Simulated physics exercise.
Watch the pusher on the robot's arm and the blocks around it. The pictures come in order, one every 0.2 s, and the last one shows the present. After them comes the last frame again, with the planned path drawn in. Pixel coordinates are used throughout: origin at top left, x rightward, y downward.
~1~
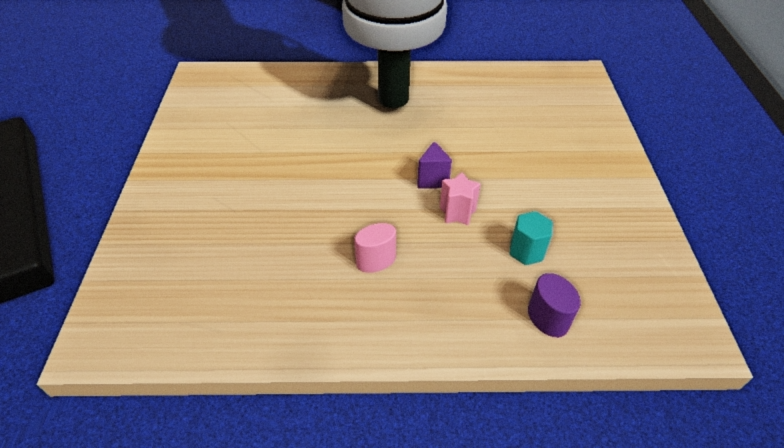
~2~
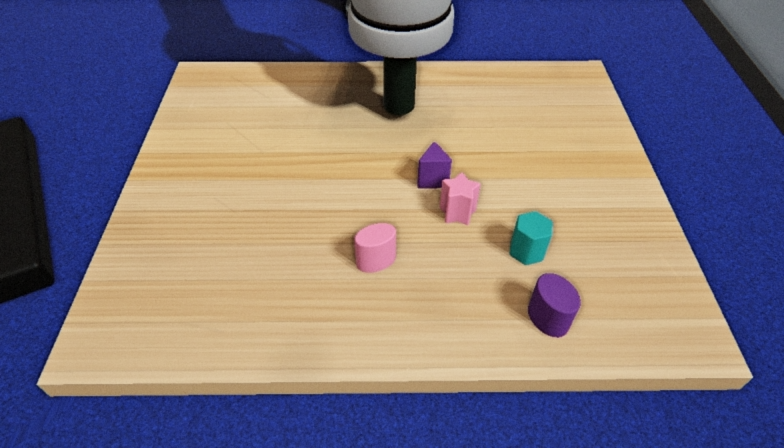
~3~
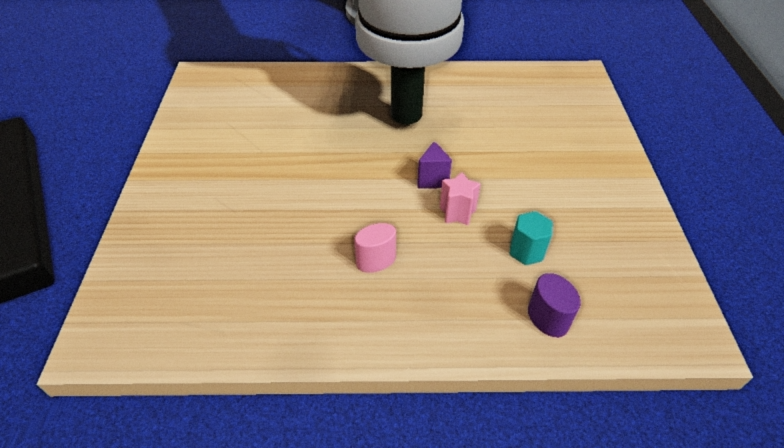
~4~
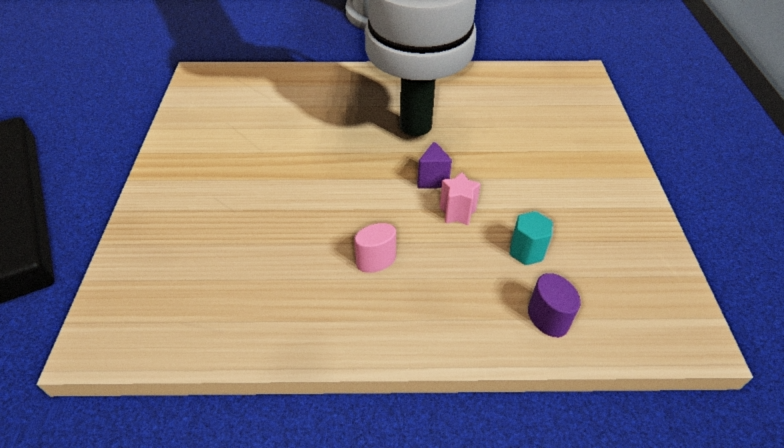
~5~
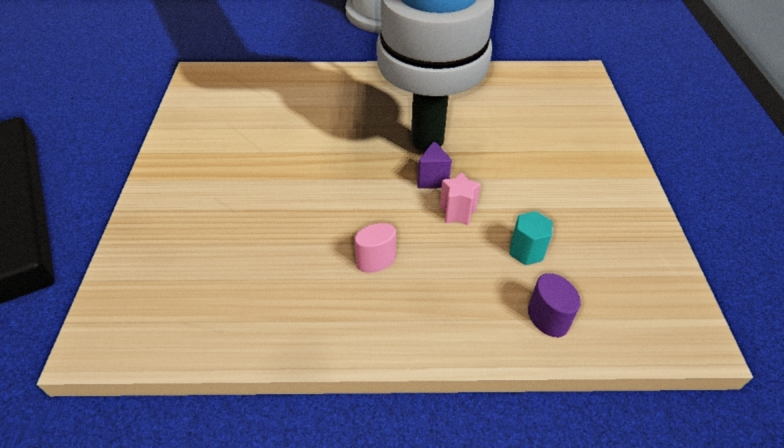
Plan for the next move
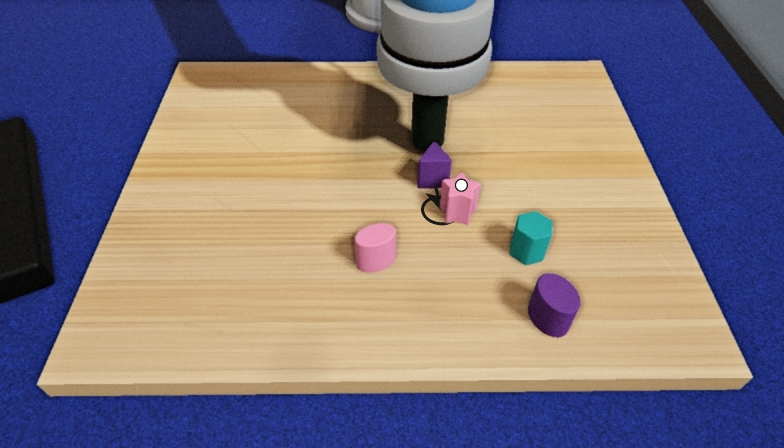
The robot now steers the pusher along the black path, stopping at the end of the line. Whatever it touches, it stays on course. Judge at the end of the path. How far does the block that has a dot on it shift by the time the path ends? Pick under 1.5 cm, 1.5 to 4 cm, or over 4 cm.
Travel: 1.5-4 cm.
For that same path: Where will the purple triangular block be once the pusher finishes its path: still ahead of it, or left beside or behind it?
Most likely the purple triangular block stays ahead.
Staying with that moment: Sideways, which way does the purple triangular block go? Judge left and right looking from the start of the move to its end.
That block drifts right.
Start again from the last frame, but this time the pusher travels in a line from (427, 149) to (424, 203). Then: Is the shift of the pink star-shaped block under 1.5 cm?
Going by the path, no.
Drawn move, straight from (427, 149) to (441, 210); the dot is on the pink star-shaped block.
On the path given first. Halfway along, pusher (435, 170); purple triangular block (437, 177), turned 15° clockwise; pink star-shaped block (464, 191), turned 25° anticlockwise.
At the end, pusher (442, 201); pink oval block still; purple triangular block (432, 203), turned 85° clockwise; pink star-shaped block (473, 204), turned 55° anticlockwise.
